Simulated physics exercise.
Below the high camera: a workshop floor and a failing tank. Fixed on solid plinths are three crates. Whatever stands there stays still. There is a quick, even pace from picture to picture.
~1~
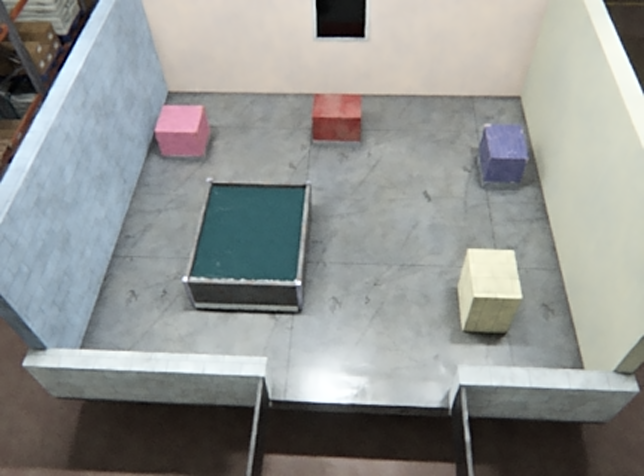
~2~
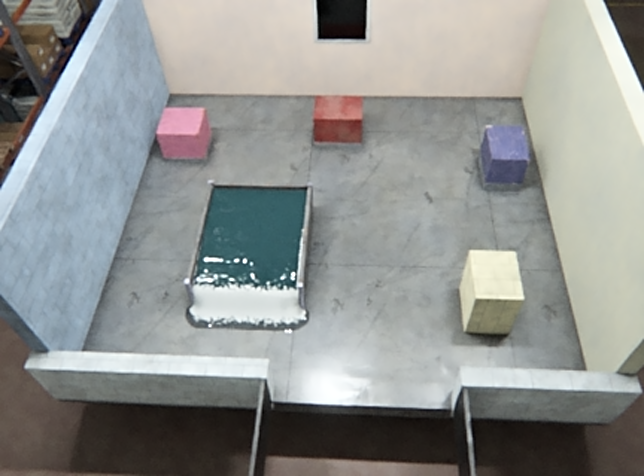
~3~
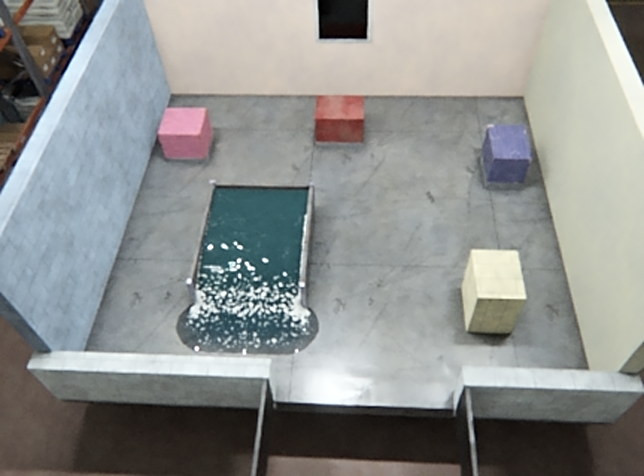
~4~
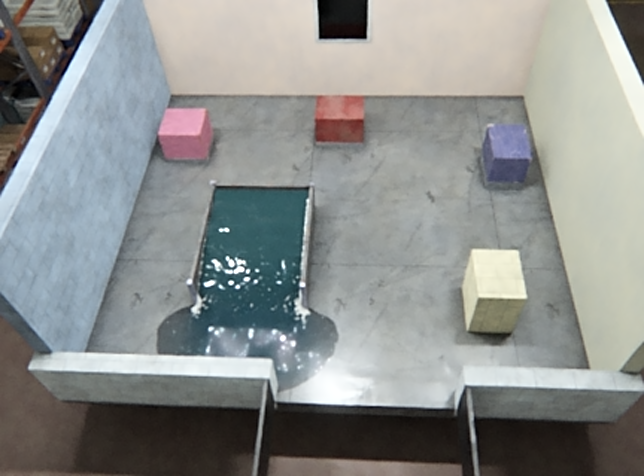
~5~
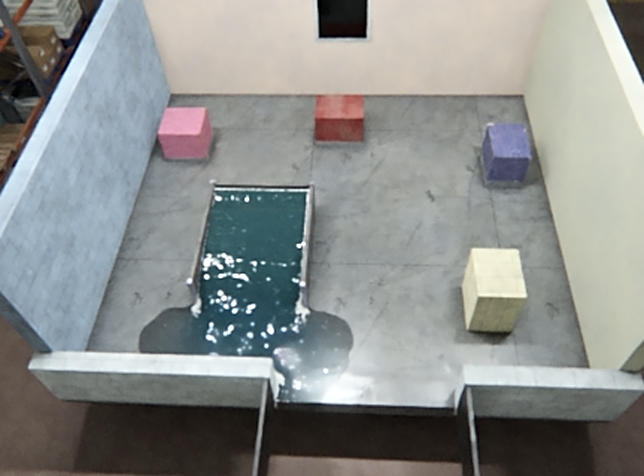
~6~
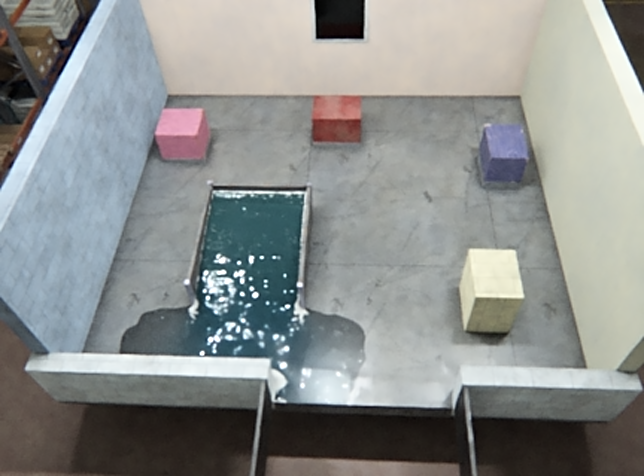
A walled workshop floor of grey concrete, seen from high above, holds an open rectangular tank of dark green water left of centre. Pink, red and purple blocks sit toward the back, and a cream block stands at right, between a blue-grey left wall and a pale right wall. The tank's near side gives way, and water pours out in white froth, spreading left and right along the low front wall.
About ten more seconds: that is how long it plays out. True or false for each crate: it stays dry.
Red crate: True, it stays dry; blue crate: True, it stays dry; pink crate: False, it gets wet.
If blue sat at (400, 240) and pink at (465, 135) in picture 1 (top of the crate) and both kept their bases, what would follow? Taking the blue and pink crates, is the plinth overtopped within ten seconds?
The blue crate is not reached; the pink crate is not reached.
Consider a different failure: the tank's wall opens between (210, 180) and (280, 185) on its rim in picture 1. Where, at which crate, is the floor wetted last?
It's the blue crate.
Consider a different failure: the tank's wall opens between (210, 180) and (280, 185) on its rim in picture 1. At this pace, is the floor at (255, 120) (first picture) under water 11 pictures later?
Short version: Swamped.
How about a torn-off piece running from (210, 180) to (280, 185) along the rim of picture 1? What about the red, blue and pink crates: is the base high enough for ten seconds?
The red crate is overtopped, the blue crate is not overtopped, and the pink crate is overtopped.
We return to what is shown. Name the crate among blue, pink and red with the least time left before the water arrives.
That is the pink-painted one.
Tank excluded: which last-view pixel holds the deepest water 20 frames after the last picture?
Check close to (75, 377).
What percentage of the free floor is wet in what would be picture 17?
Close to 20 percent, by my reckoning.
A moment on, water covers 10 % of the floor; the red crate not reached, the blue crate not reached, the pink crate not reached.
Next, water covers 20 % of the floor; the red crate not reached, the blue crate not reached, the pink crate not reached.
Then, water covers 35 % of the floor; the red crate not reached, the blue crate not reached, the pink crate water round its plinth.
Later, water covers 55 % of the floor; the red crate water round its plinth, the blue crate not reached, the pink crate water round its plinth.
In the end, water covers 80 % of the floor; the red crate stayed above the water, the blue crate stayed above the water, the pink crate was topped.
